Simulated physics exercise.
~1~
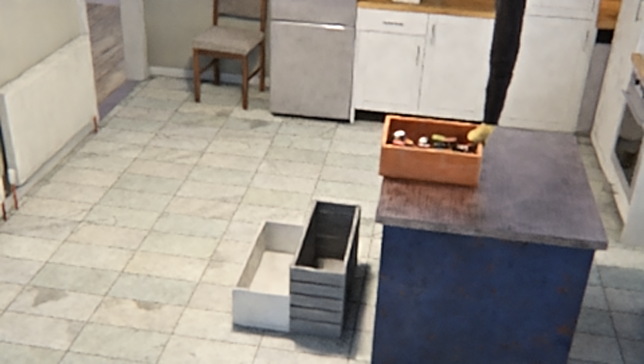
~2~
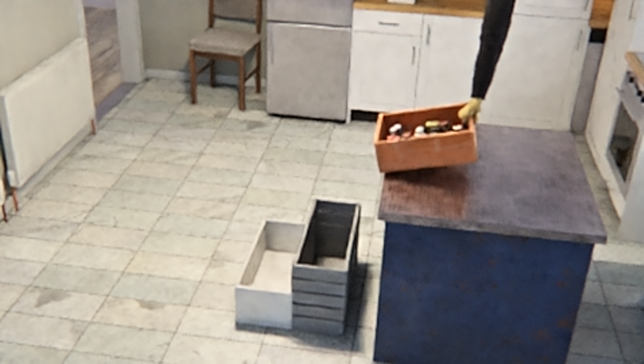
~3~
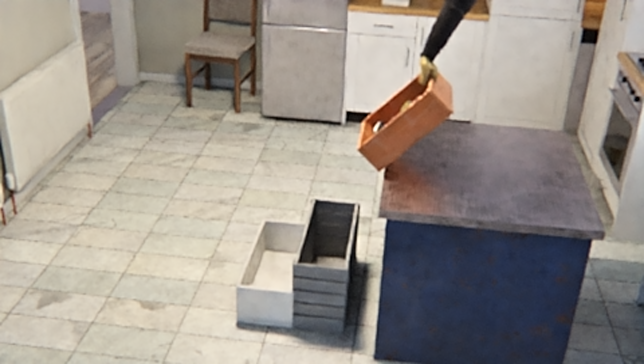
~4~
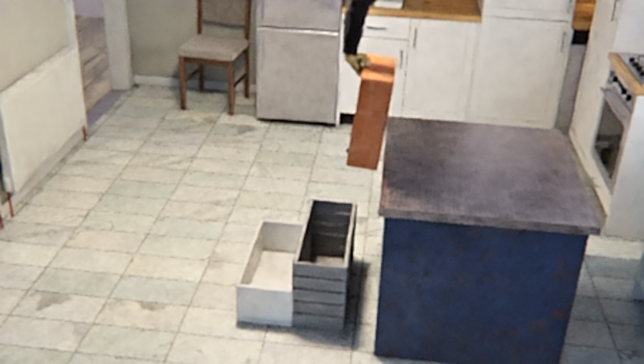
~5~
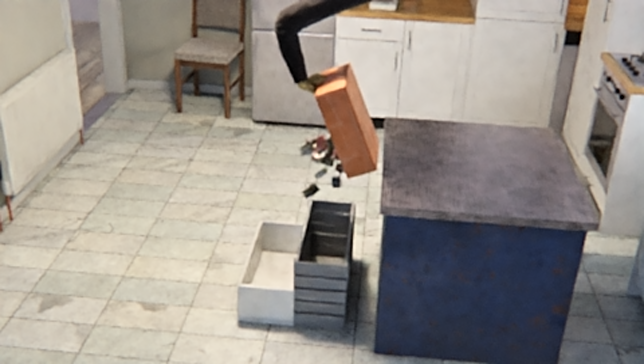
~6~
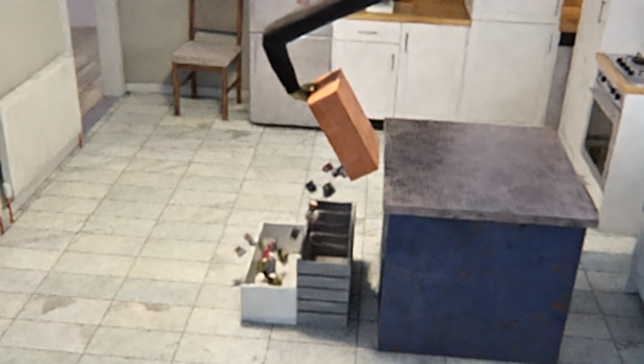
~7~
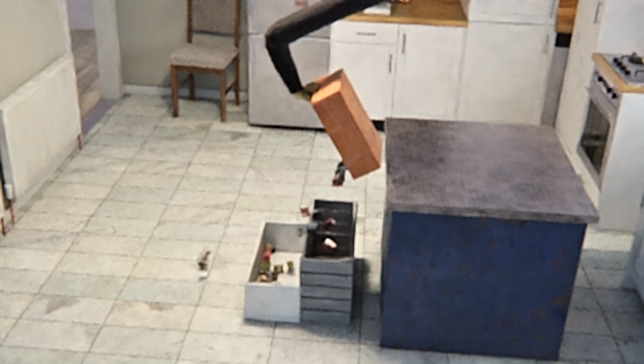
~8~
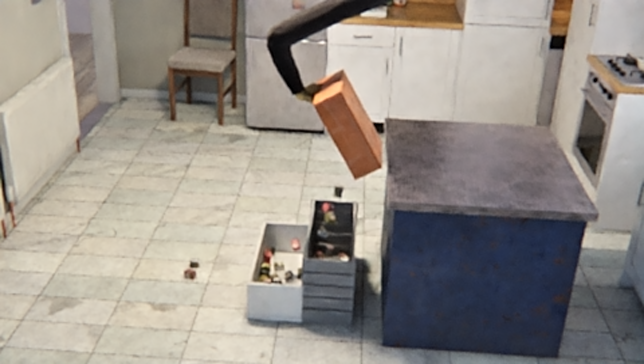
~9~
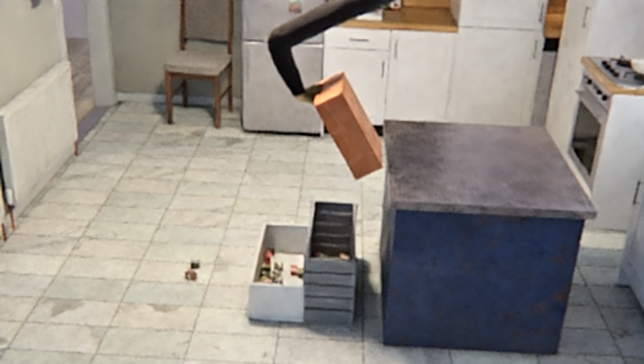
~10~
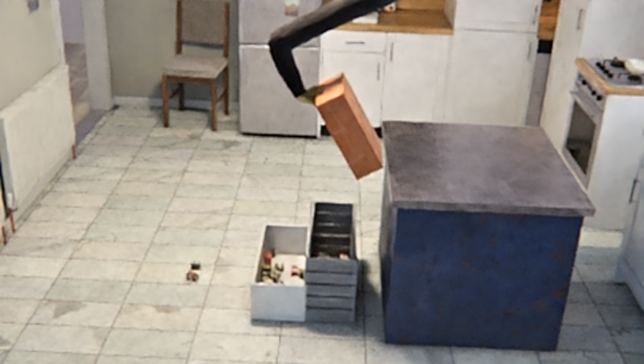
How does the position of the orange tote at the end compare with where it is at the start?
At the start it sits level on top of the bench. By the end it is held tipped steeply in the air, to the left of the bench and above the grey tote.
